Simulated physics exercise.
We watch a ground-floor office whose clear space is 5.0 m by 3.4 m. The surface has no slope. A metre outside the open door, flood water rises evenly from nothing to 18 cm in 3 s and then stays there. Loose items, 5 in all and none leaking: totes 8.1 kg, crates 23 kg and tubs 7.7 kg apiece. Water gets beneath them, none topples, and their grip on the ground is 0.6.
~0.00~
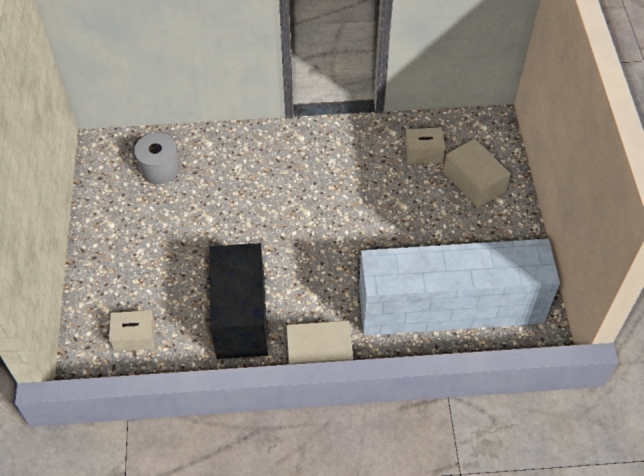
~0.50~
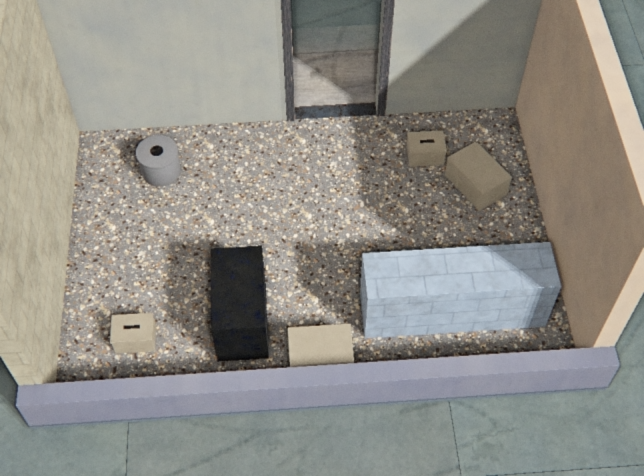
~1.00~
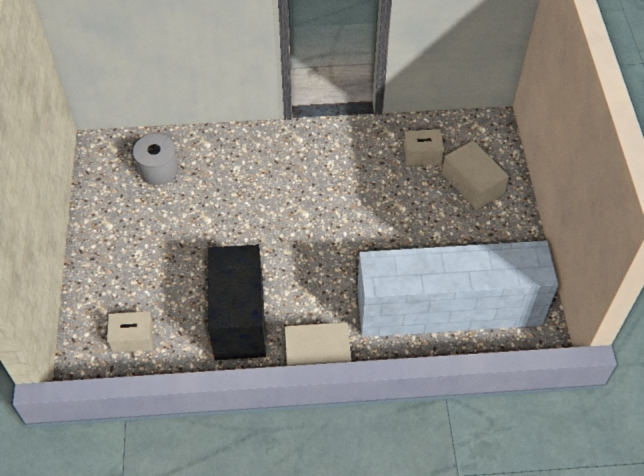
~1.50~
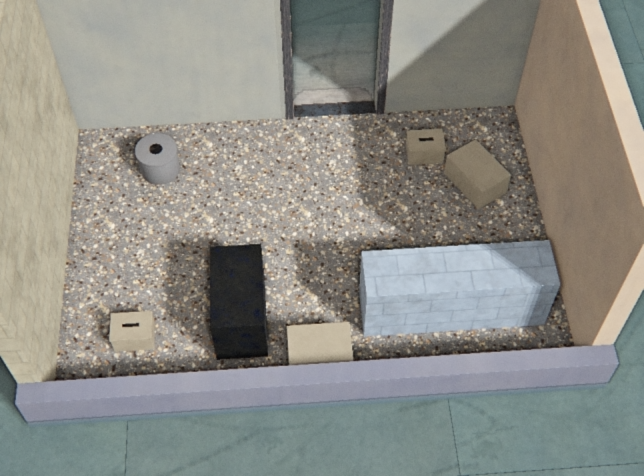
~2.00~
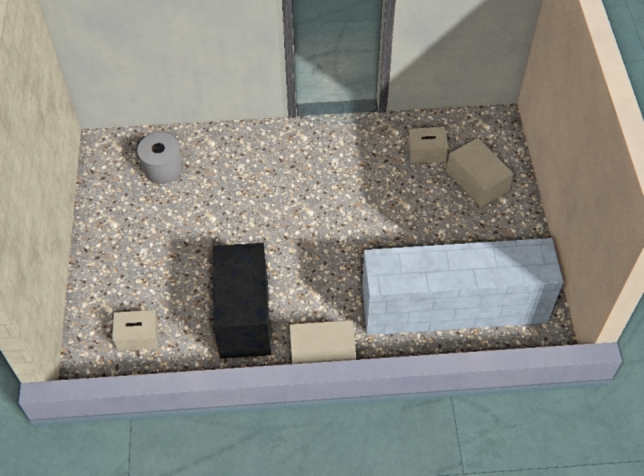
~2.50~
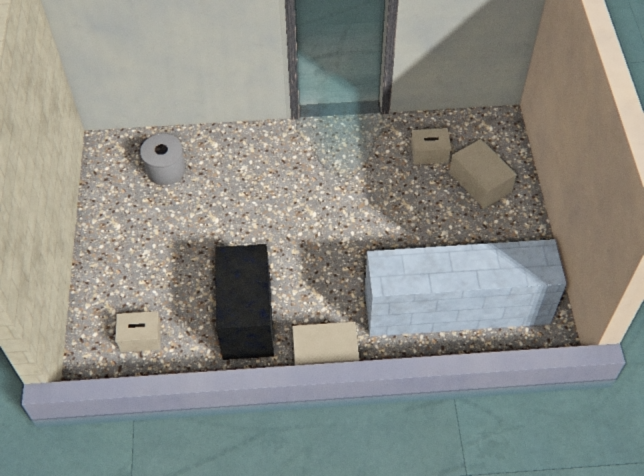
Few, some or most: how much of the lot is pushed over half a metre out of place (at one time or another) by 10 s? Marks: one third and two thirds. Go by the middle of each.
It is not even a third.
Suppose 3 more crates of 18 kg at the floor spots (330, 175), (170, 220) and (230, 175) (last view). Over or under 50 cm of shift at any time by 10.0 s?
In turn: Over, short of it, short of it.
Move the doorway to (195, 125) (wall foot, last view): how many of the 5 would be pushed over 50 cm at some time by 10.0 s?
In that case 2 of them.
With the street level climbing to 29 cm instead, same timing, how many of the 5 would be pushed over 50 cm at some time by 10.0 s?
In that case 1 of them.
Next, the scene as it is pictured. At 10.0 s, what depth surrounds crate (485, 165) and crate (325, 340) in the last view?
Roughly 4 and 8 cm.
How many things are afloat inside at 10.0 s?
0 of them.
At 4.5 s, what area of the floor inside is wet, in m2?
Roughly 7.5 m2.
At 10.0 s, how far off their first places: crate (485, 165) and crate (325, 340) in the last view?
In turn: 0 cm, 0 cm.
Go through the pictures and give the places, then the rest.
The first frame shows a tote at (131, 325) rests on the ground; a crate at (478, 164), on the bottom; 0.0 m2 under water; 0 of 5 have shifted.
The second frame shows a tote at (132, 327), on the bottom; a crate at (480, 167), on the bottom; 0.0 m2 under water; 0 of 5 have shifted.
The third frame shows a tote at (129, 326) rests on the ground; a crate at (477, 166), on the bottom; water covers 0.0 m2; 0 of 5 have shifted.
The fourth frame shows a tote at (131, 326), on the bottom; a crate at (479, 165), on the bottom; water covers 0.0 m2; 0 of 5 have shifted.
The fifth frame shows a tote at (134, 325) rests on the ground; a crate at (481, 163), on the bottom; water covers 0.1 m2; 0 of 5 have shifted.
The sixth frame shows a tote at (137, 326), on the bottom; a crate at (484, 165) rests on the ground; water covers 0.6 m2; 0 of 5 have shifted.
After 3.5 s 0 of 5 are over 50 cm from their spots; 0 afloat.
After 4.5 s 0 of 5 are over 50 cm from their spots; 0 afloat.
After 7.0 s 0 of 5 are over 50 cm from their spots; 0 afloat.
After 10.0 s 0 of 5 are over 50 cm from their spots, and 0 have been at some point; 0 afloat.
